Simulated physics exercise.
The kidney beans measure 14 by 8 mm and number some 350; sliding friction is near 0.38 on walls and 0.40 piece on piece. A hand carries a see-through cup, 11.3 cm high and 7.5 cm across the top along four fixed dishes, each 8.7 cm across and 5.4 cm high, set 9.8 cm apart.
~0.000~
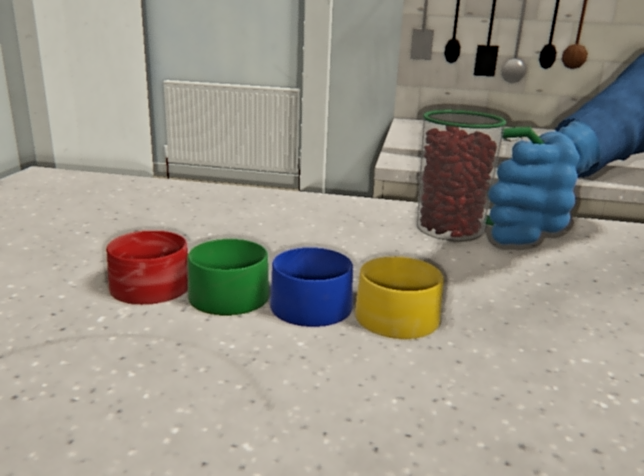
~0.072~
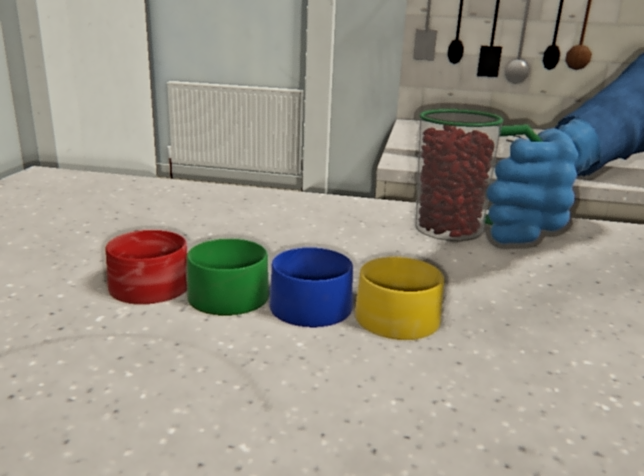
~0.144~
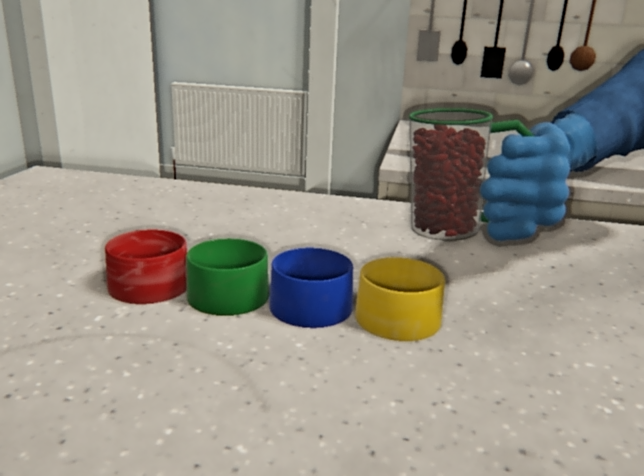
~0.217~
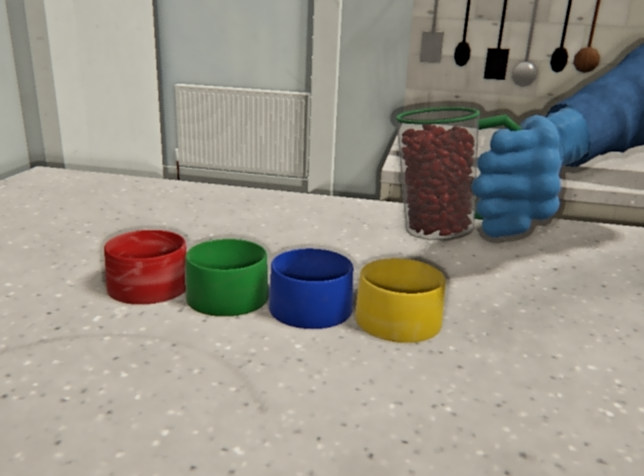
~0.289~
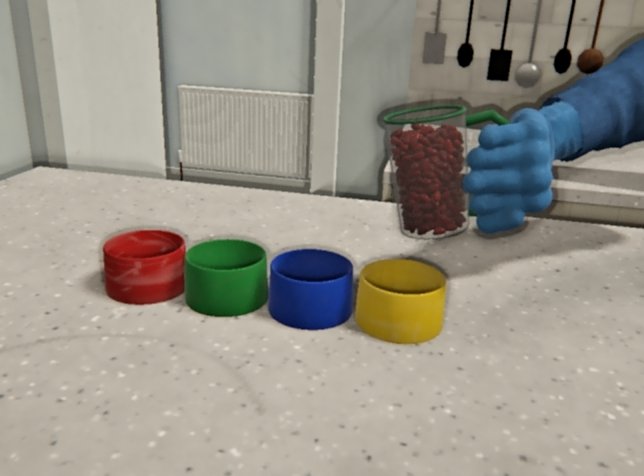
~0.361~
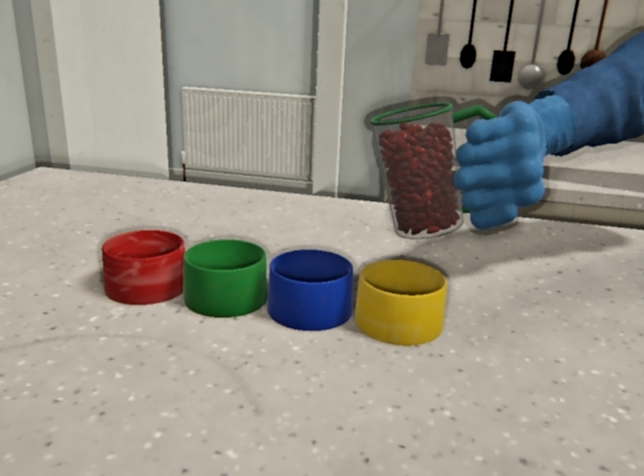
The video shows a blue-gloved hand holding a see-through cup of dark red beans behind a row of red, green, blue and yellow dishes on a speckled counter, moving it slightly left while gradually tilting it leftward.
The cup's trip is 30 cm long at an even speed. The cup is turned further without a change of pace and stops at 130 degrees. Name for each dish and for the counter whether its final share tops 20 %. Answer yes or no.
Red: Yes, blue: No, green: No, yellow: No, counter: Yes.
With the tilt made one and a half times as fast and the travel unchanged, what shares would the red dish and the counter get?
Then: Red 30, counter 30.
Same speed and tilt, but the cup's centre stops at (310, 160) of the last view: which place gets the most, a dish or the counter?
Most goes to: Green.
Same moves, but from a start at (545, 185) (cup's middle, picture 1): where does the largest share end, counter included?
Most goes to: Green.
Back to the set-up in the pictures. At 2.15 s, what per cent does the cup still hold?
Some 85 per cent of the load.
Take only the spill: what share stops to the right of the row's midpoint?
About 0 per cent.
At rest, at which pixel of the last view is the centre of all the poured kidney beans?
Around (131, 271).
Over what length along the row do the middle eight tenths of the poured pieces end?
Roughly 16 cm.
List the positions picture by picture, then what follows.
In the first frame, cup at (457, 176), tilt 0 degrees, lip at (425, 116), moved 0.0 cm; middle of the pieces at (460, 184); yellow dish at (401, 274); blue dish at (313, 264); green dish at (228, 254); red dish at (147, 245).
In the second frame, cup at (455, 175), tilt 1 degrees, lip at (421, 116), moved 0.3 cm; middle of the pieces at (458, 183).
In the third frame, cup at (447, 174), tilt 4 degrees, lip at (411, 116), moved 1.1 cm; middle of the pieces at (451, 182).
In the fourth frame, cup at (438, 173), tilt 8 degrees, lip at (398, 118), moved 2.0 cm; middle of the pieces at (443, 182).
In the fifth frame, cup at (429, 173), tilt 11 degrees, lip at (385, 119), moved 2.9 cm; middle of the pieces at (434, 180).
In the sixth frame, cup at (420, 172), tilt 15 degrees, lip at (372, 121), moved 3.8 cm; middle of the pieces at (425, 179); yellow dish at (403, 278); blue dish at (311, 266); green dish at (225, 255); red dish at (144, 244). The cup turns about 50 degrees a second and travels 13 cm a second.
Then, at 1.44 s, tilt 68 degrees; cup holds 100 %.
After 2.15 s, tilt 103 degrees; cup holds 85 %, red 15 %.
After 2.90 s, tilt 130 degrees; cup holds 0 %, red 70 %.
By 3.7 s all is still; red 70 %, blue 0 %, green 0 %, yellow 0 %, counter 30 %.
